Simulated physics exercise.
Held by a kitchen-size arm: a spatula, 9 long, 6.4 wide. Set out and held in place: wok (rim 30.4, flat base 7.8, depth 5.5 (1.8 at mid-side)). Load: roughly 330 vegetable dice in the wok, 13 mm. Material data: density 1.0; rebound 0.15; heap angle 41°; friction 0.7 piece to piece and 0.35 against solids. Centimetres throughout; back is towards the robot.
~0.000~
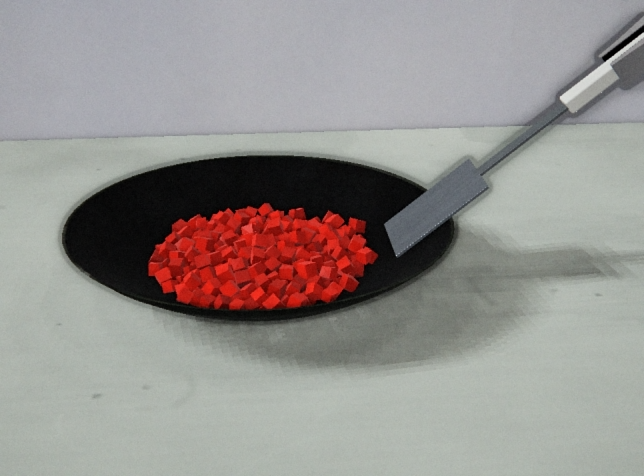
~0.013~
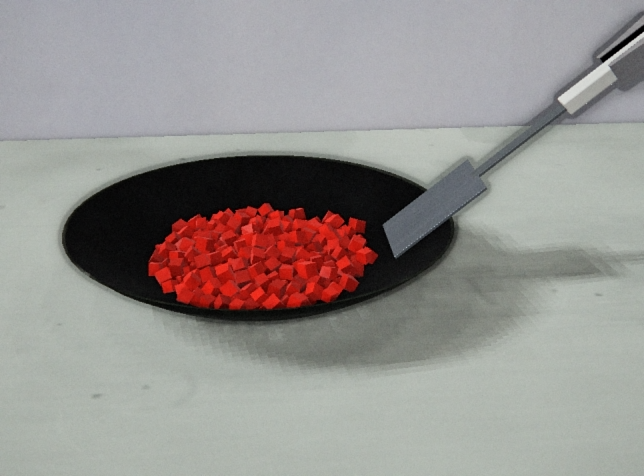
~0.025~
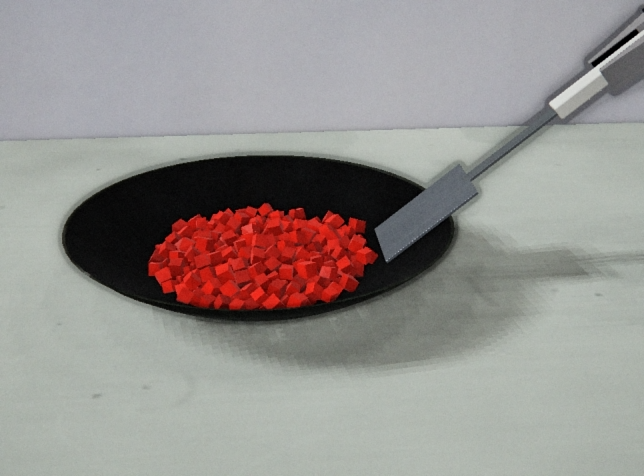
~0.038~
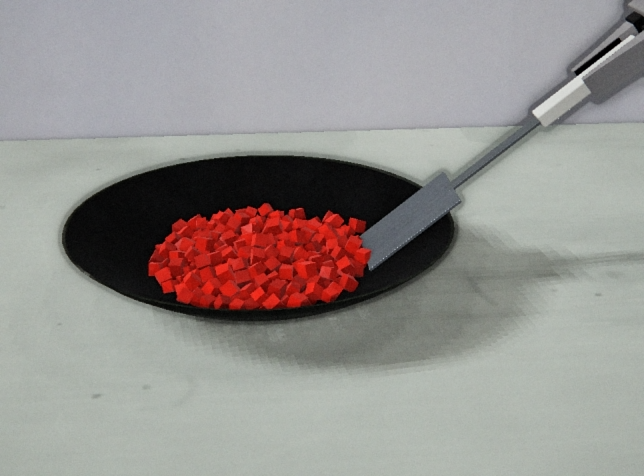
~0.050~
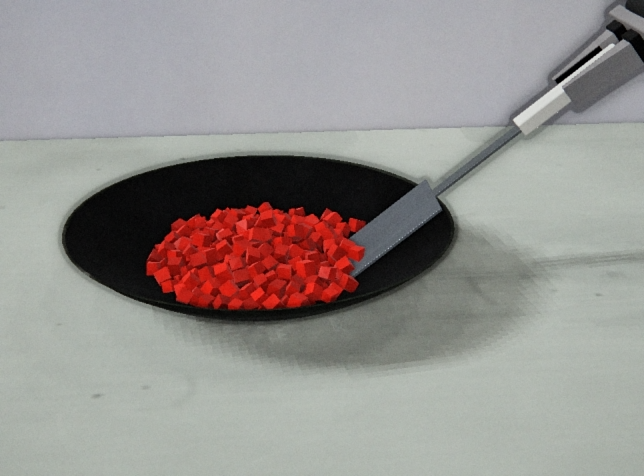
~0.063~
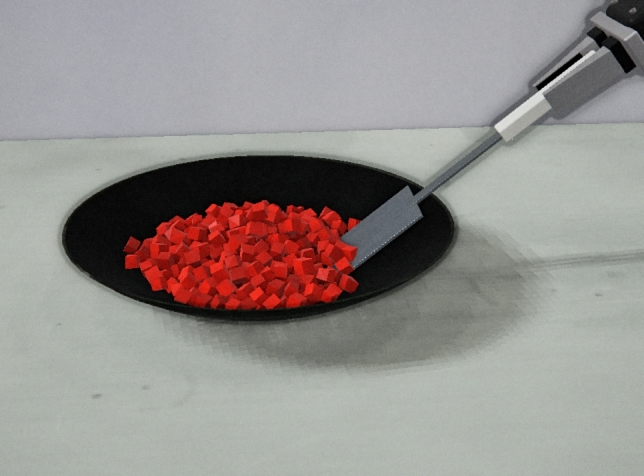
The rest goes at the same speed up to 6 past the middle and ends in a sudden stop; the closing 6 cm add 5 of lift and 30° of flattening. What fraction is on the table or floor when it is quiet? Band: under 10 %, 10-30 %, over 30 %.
10-30 %.
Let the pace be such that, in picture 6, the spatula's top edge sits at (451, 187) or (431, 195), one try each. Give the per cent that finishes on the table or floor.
Try one roughly 0 per cent; try two roughly 10 per cent.
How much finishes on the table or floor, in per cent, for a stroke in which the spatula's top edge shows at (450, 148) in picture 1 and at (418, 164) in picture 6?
5 %.
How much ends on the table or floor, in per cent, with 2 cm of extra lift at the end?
I'd reckon around 15 per cent.
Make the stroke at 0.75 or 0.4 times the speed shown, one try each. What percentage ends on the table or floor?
Roughly 10 per cent on the first try and 0 per cent on the second.
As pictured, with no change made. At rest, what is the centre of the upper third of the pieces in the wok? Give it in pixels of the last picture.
At about (132, 235).
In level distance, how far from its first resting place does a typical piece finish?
The answer is about 7 cm.
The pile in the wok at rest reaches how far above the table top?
Roughly 6.5 centimetres.
After 0.09 s, sloping 39°, highest piece 7 above the table; 333 in the wok.
After 0.13 s, sloping 30°, highest piece 8 above the table; 328 in the wok, 5 on the blade or in flight.
After 0.34 s, sloping 9°, highest piece 11 above the table; 276 in the wok, 33 on the table or floor, 24 on the blade or in flight.
After 1.39 s, sloping 9°, highest piece 6 above the table; 276 in the wok, 57 on the table or floor.
At rest, 276 in the wok, 57 on the table or floor. That is 17 % on the table or floor.
